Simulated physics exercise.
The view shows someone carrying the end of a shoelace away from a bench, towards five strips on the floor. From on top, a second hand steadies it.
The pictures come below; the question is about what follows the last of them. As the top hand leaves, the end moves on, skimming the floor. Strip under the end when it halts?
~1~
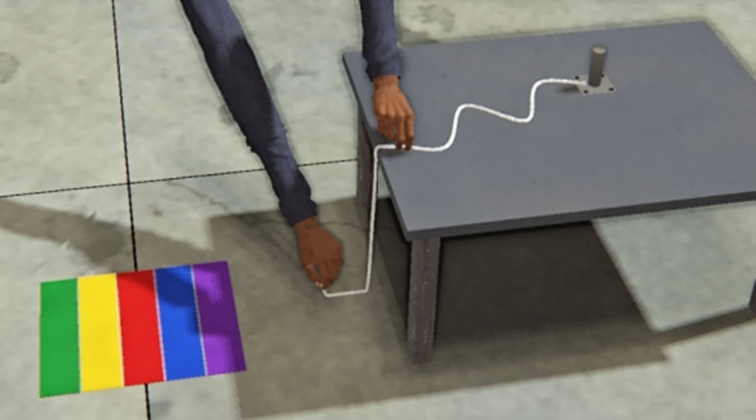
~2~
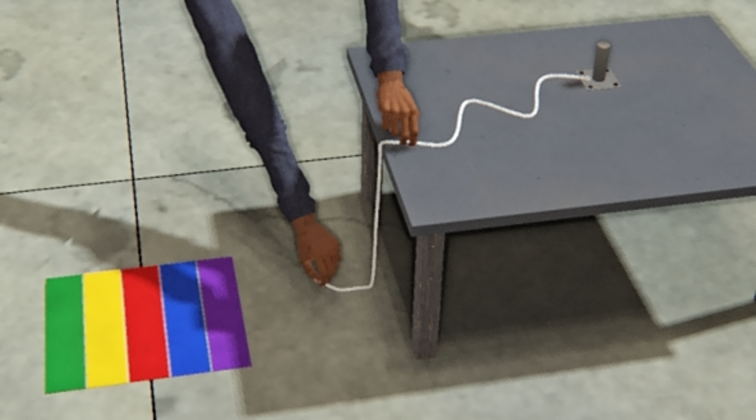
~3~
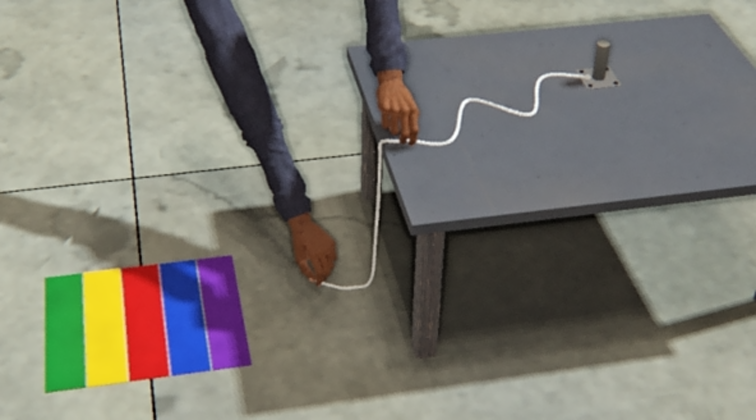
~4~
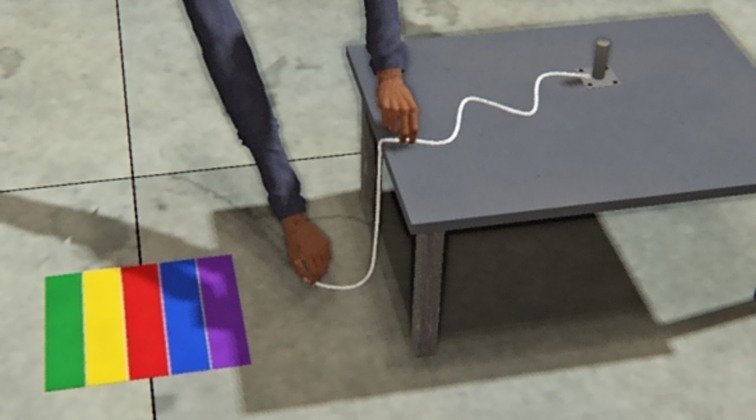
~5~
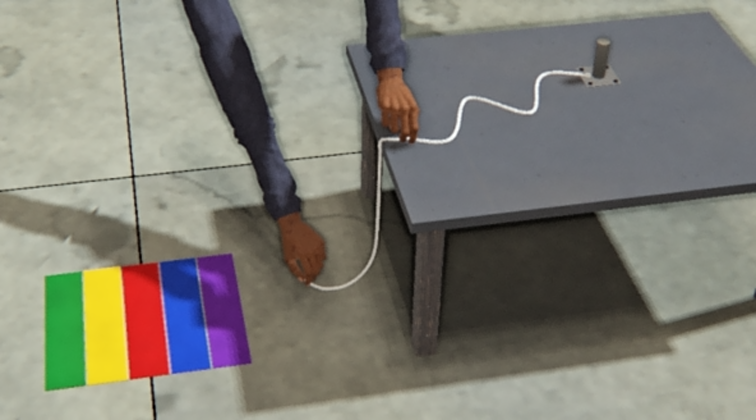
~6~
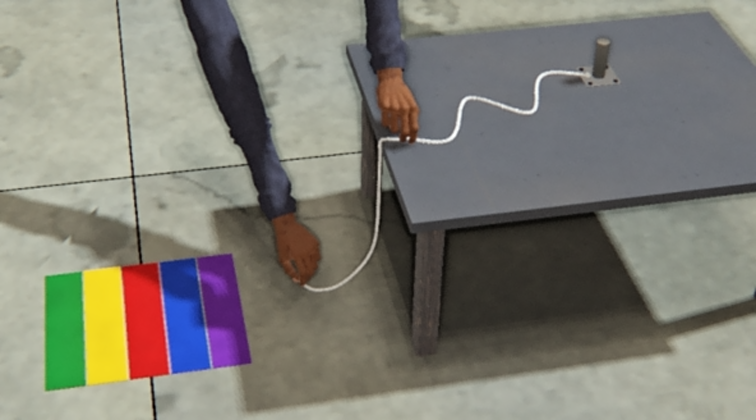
Yellow strip.
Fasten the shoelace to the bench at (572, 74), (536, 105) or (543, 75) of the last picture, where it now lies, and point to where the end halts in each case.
(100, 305), (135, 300), (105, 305).
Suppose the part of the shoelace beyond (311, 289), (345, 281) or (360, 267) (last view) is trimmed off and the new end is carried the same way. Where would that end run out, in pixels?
Try 1: (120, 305); try 2: (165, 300); try 3: (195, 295).
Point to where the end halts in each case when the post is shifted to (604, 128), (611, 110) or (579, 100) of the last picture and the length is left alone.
(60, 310), (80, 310) and (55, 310), roughly.
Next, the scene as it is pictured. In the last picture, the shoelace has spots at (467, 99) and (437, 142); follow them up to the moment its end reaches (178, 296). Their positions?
You'll find them at about (424, 118) and about (365, 164).
Soon after, end near (178, 296); over blue.
After that, end near (126, 303); over red.
At the stop, end near (96, 307); over yellow. The end stops over the yellow strip.
